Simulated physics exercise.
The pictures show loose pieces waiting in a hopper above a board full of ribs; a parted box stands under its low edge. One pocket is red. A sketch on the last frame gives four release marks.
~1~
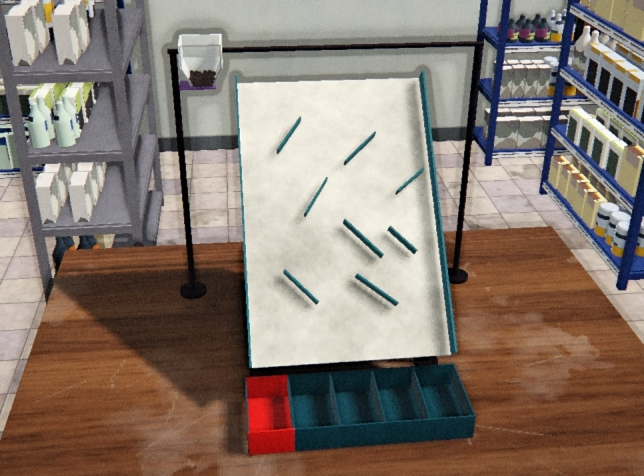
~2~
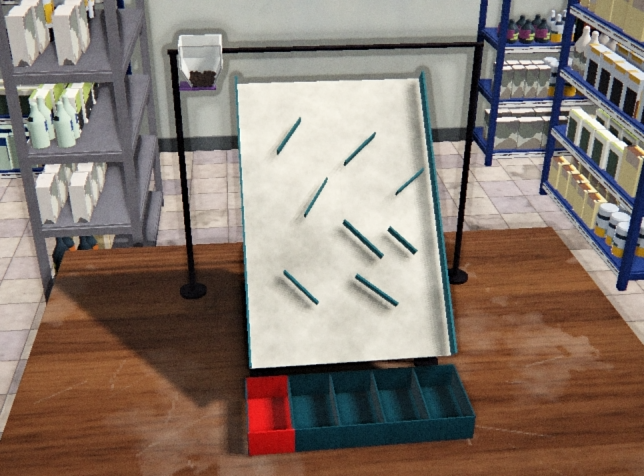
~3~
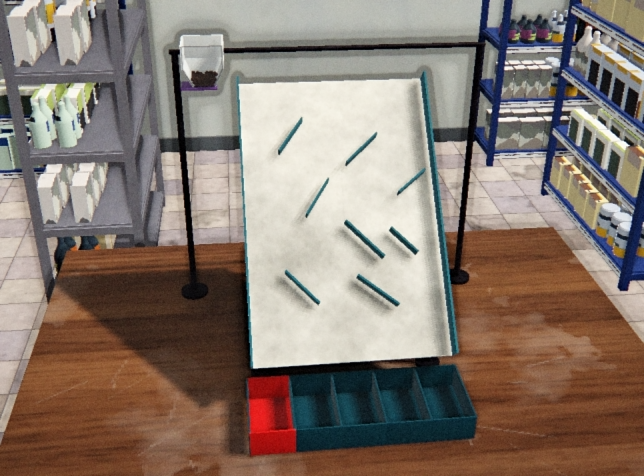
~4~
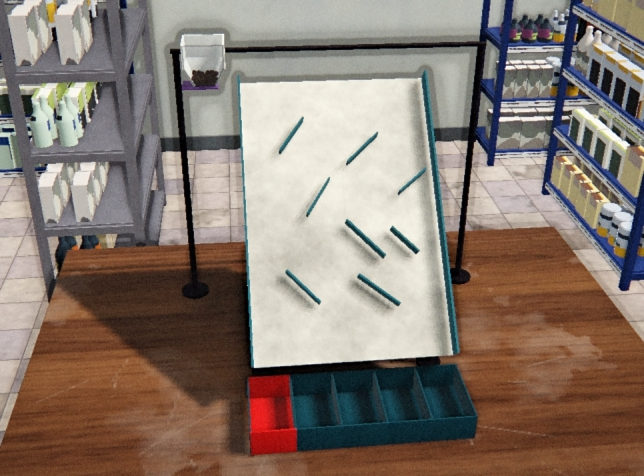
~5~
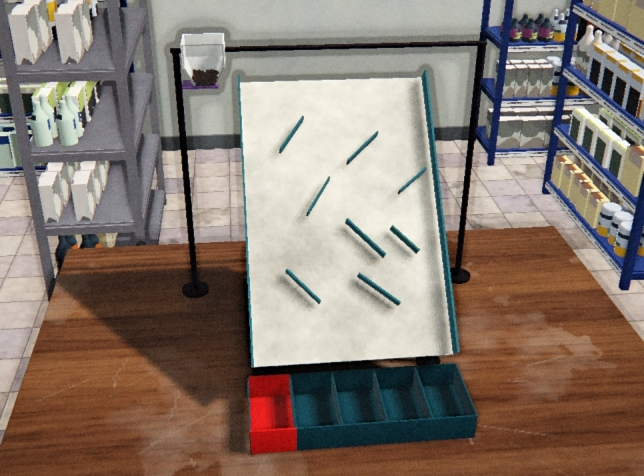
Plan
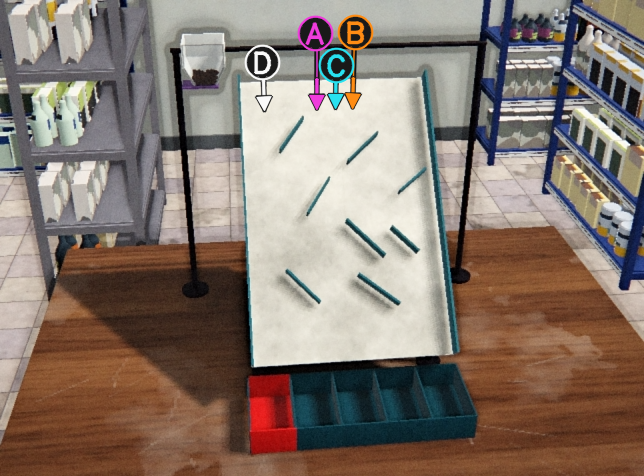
Nothing moves as dark pieces sit in a hopper above a white ribbed board.
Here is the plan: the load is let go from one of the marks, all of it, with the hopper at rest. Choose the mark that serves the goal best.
D works best here.
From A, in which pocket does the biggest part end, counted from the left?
It is the first one.
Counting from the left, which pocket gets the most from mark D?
The first.
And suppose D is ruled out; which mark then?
A.
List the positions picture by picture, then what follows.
The first frame shows hopper (202, 76), allspice berries, door shut.
The second frame shows ribs (278, 150) to (301, 117), (346, 161) to (376, 132), (305, 214) to (327, 177).
The third frame shows ribs (399, 191) to (425, 168), (346, 220) to (385, 256), (391, 226) to (419, 251).
The fourth frame shows ribs (286, 270) to (321, 302), (359, 274) to (401, 304).
The fifth frame shows red pocket (274, 439), number 1 of 5 from the left.
On the marked copy, mark A meets the board at (316, 104); mark B meets the board at (352, 103); mark C meets the board at (335, 103); mark D meets the board at (264, 105).
With A, roughly half in the red pocket, roughly a third in other pockets, about a tenth outside the box.
With B, roughly a third in the red pocket, roughly half in other pockets, about a tenth outside the box.
With C, roughly a third in the red pocket, roughly half in other pockets, about a tenth outside the box.
With D, the larger part in the red pocket, about a tenth in other pockets, about a tenth outside the box.
